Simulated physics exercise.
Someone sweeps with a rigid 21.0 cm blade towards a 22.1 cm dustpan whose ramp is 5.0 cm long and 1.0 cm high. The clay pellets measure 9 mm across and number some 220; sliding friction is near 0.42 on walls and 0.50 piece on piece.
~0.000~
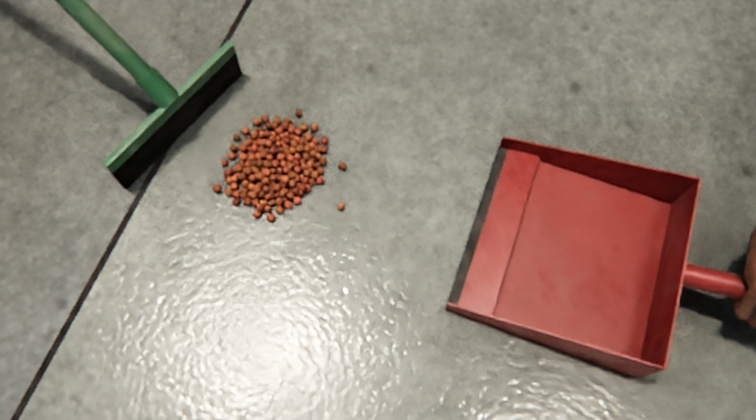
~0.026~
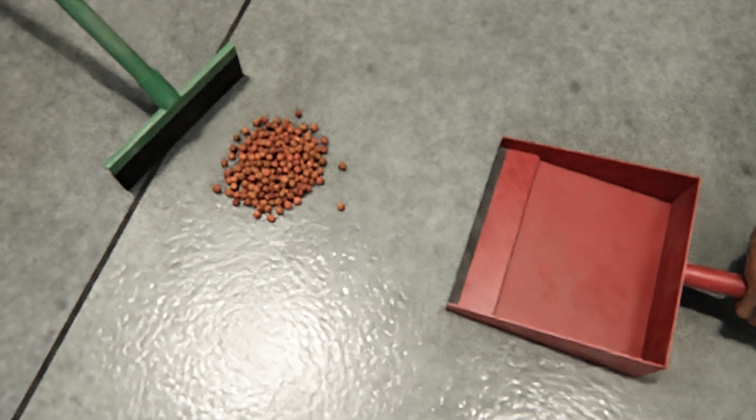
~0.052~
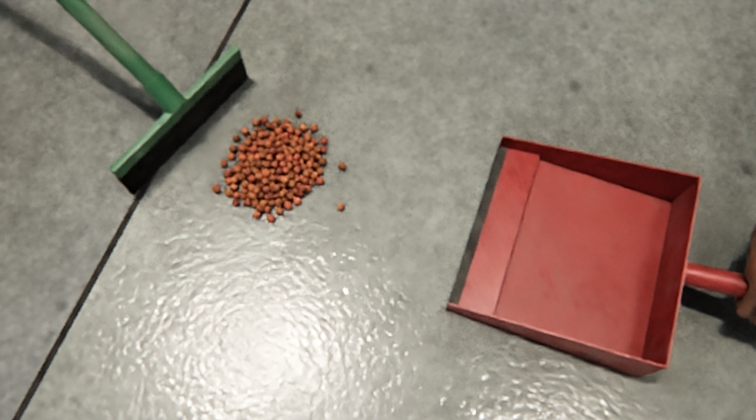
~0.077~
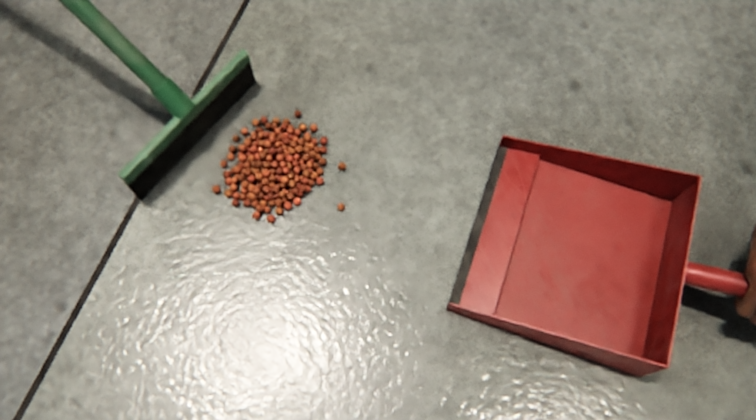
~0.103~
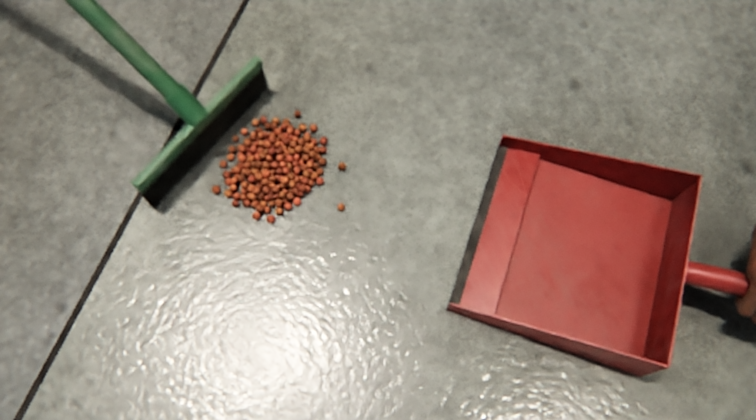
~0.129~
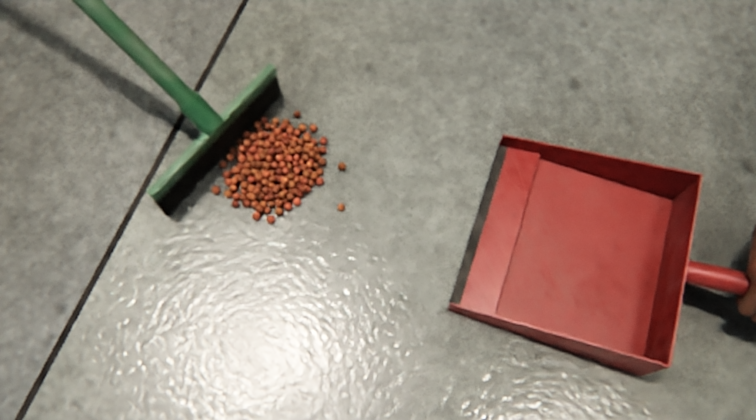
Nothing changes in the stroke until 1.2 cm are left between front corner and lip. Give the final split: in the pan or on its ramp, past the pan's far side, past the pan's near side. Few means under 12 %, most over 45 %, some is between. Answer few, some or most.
In the pan or on its ramp: Some; past the pan's far side: Few; past the pan's near side: Some.
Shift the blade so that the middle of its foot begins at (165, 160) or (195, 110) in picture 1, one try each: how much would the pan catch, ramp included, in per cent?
Some 30 and 30 per cent.
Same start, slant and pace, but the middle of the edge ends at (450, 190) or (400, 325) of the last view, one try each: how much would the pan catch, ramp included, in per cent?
About 30 and 15 per cent.
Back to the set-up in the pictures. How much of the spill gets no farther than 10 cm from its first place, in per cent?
Roughly 0 per cent.
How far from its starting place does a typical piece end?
Some 26 cm.
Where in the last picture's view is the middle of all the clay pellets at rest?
At about (457, 270).
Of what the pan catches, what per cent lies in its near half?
About 80 per cent.
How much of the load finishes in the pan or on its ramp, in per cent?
About 30 per cent.
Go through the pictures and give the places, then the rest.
Blade from (111, 167) to (231, 50), moved 0.0 cm, 0 of the pieces shifted so far; middle of the pieces at (272, 165); pan at (580, 260), in the first frame.
Blade from (112, 169) to (232, 51), moved 0.3 cm, 0 of the pieces shifted so far; middle of the pieces at (271, 165), in the second frame.
Blade from (117, 173) to (237, 54), moved 1.1 cm, 0 of the pieces shifted so far; middle of the pieces at (271, 165), in the third frame.
Blade from (126, 178) to (245, 58), moved 2.4 cm, 0 of the pieces shifted so far; middle of the pieces at (271, 166), in the fourth frame.
Blade from (140, 187) to (258, 65), moved 4.3 cm, 0 of the pieces shifted so far; middle of the pieces at (271, 166), in the fifth frame.
Blade from (155, 196) to (272, 72), moved 6.4 cm, 3 of the pieces shifted so far; middle of the pieces at (271, 166); pan at (582, 258). The blade's pace is about 0.81 m/s, heading 9 degrees towards the viewer's side, in the sixth frame.
Then, at 0.31 s, middle of the blade 17 cm from the lip; 0 % over the lip, far side 0 %, near side 10 %.
After 0.42 s, middle of the blade 8 cm from the lip; 0 % over the lip, far side 0 %, near side 20 %.
Then, at 0.67 s, middle of the blade 4 cm from the lip; 35 % over the lip, far side 0 %, near side 25 %.
At rest (1.4 s), pan 30 %, far side 0 %, near side 25 %, in front of the lip or behind the blade 40 %.
